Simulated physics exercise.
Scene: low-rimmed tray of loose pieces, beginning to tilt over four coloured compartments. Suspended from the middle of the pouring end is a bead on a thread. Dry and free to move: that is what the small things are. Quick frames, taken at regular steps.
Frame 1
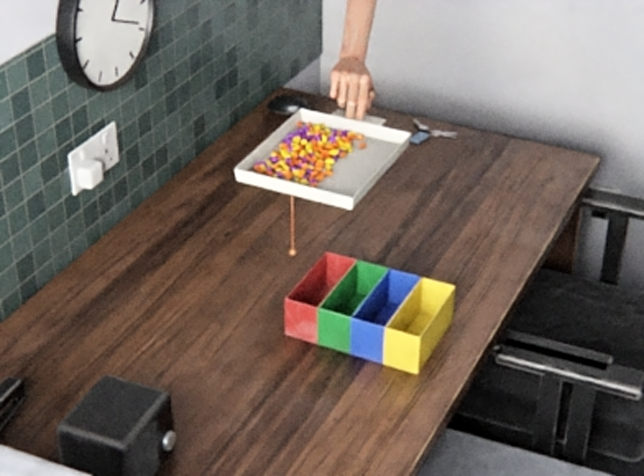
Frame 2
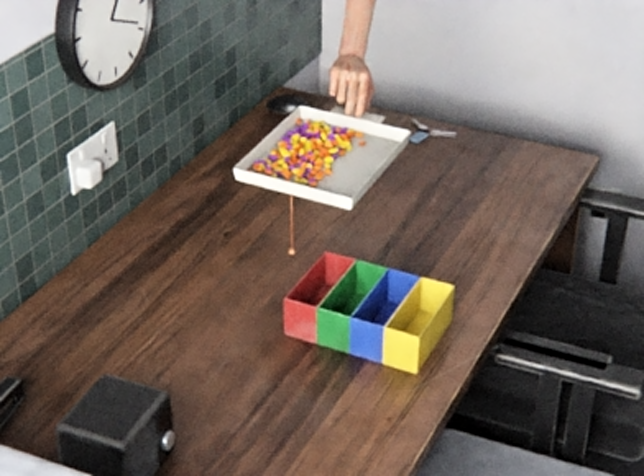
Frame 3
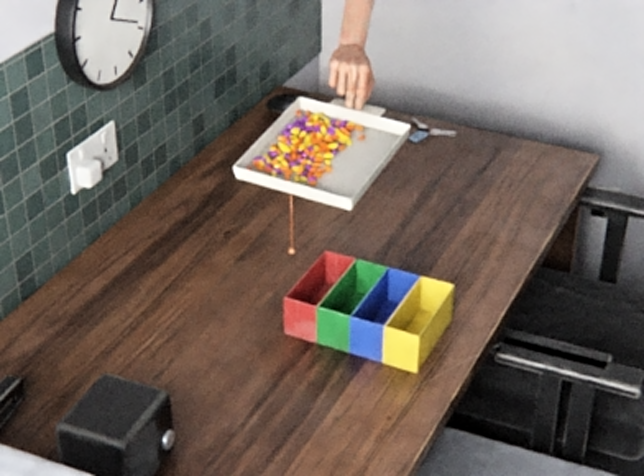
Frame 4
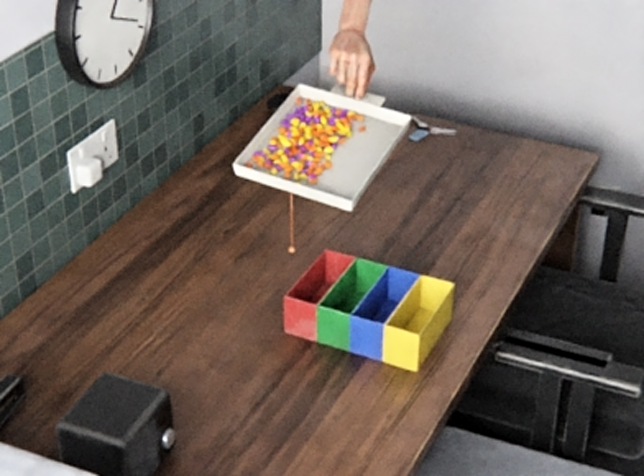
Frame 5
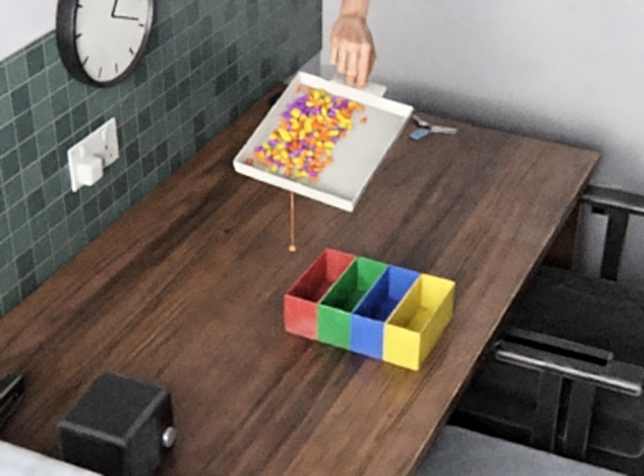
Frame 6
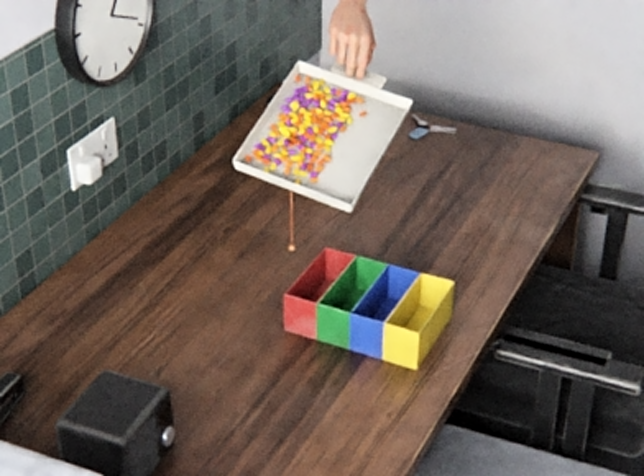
A hand at the top holds the far edge of a white tray above a dark wooden table, seen from a high, fixed view. Orange, yellow and purple jelly beans lie in the tray, a bead hangs beneath its near edge, and red, green, blue and yellow compartments stand nearer. The hand gradually raises the far side, tilting the tray toward its near right corner.
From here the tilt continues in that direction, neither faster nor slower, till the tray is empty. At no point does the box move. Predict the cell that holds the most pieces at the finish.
I predict the red cell.
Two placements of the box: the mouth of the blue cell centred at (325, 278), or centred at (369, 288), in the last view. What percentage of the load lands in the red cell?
The first position comes out at 0 per cent, the other at 20 per cent.
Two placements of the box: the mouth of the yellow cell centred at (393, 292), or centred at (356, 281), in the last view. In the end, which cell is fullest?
The green one, then the blue one.
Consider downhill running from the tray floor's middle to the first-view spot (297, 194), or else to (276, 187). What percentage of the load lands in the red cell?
First case about 20 percent; second case about 0 percent.
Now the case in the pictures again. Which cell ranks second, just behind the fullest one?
That's that green cell.
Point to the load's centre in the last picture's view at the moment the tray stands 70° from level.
(319, 187).
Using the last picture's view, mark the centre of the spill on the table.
Near (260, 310).
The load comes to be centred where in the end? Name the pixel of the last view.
Near (324, 310).
Soon after the last picture, tray tipped steeply; nearly all on the tray; a stray few in the green cell; a small part falling or outside the box.
A little later, tray tipped past a quarter turn; about a quarter on the tray; about a quarter in the green cell; about a quarter in the red cell; a stray few in the blue cell; about a quarter falling or outside the box.
Later still, tray tipped past a quarter turn; about half in the red cell; about a third in the green cell; a stray few in the blue cell; a small part falling or outside the box.
At rest, tray tipped past a quarter turn; about half in the red cell; about a third in the green cell; a stray few in the blue cell; none in the yellow cell; a small part outside the box.
